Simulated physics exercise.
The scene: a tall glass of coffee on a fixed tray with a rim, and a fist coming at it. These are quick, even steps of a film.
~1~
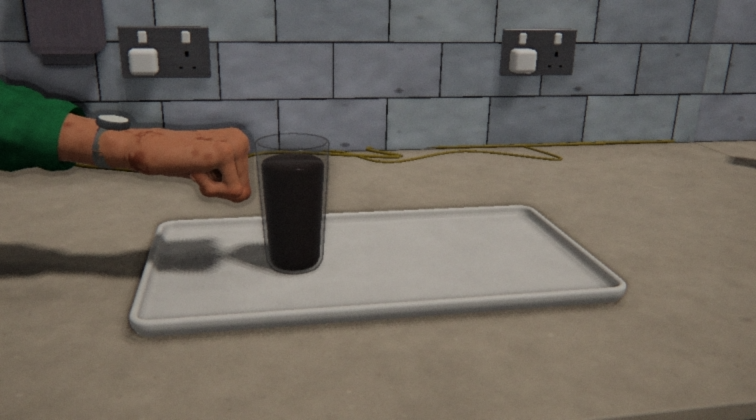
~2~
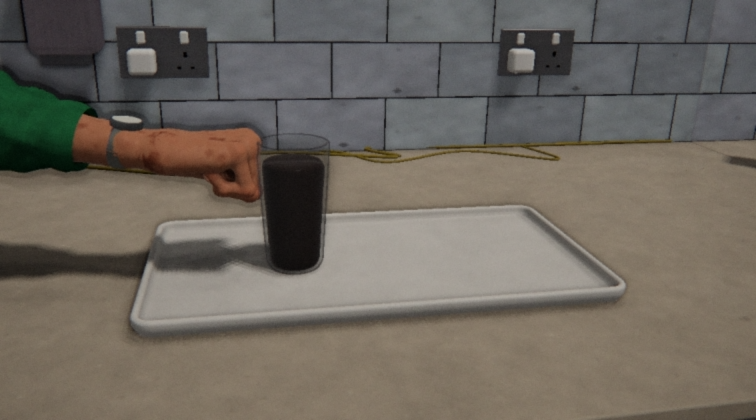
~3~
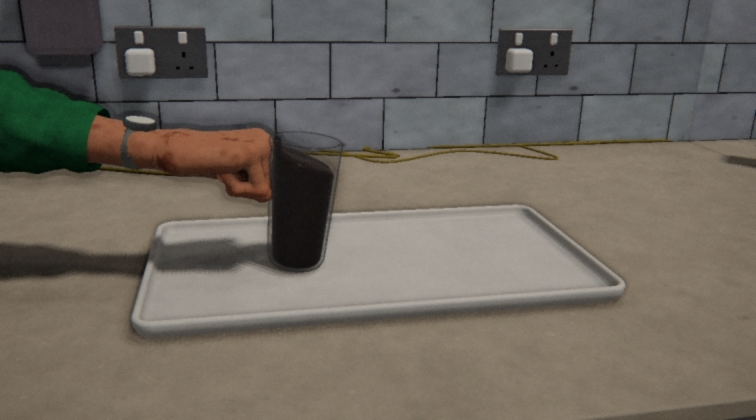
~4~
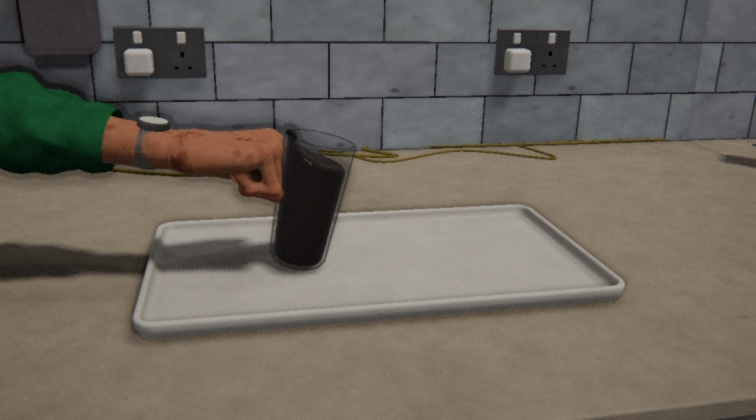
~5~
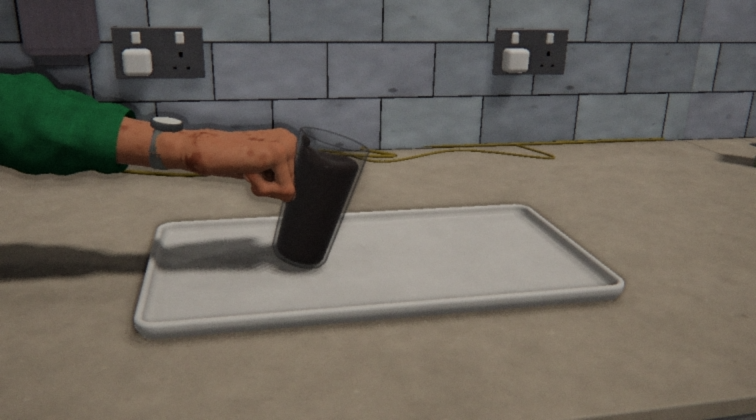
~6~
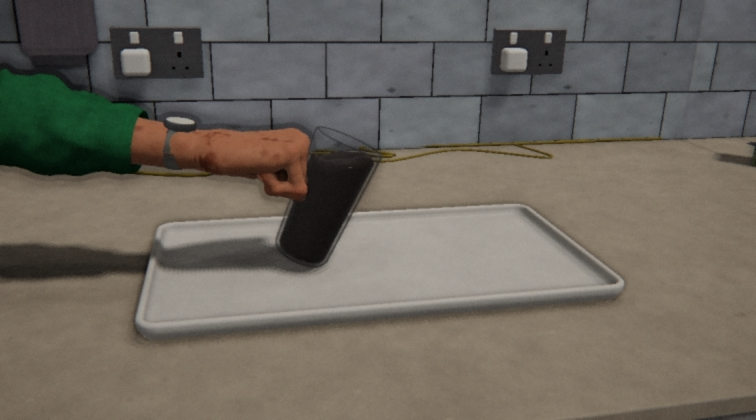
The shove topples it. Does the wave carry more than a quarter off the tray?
As it turns out, a quarter and more lands beyond the tray.
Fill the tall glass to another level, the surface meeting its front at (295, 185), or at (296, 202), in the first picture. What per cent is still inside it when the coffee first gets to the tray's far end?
First some 70, then 60 per cent.
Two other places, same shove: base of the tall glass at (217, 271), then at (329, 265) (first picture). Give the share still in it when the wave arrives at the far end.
First some 50, then 75 per cent.
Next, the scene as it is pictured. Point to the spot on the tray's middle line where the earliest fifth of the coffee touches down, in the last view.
At about (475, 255).
A moment on, the tall glass is falling and 99 per cent is in the glass, 0 on the tray and 1 above or beyond its rim.
Next, the tall glass lies on its side and 68 per cent is in the glass, 24 on the tray and 8 above or beyond its rim.
Then the tall glass lies on its side and 41 per cent is in the glass, 35 on the tray and 23 above or beyond its rim.
Later the tall glass lies on its side and 23 per cent is in the glass, 35 on the tray and 43 above or beyond its rim.
In the end 60 per cent is held by tray and glass, 40 is off the tray.
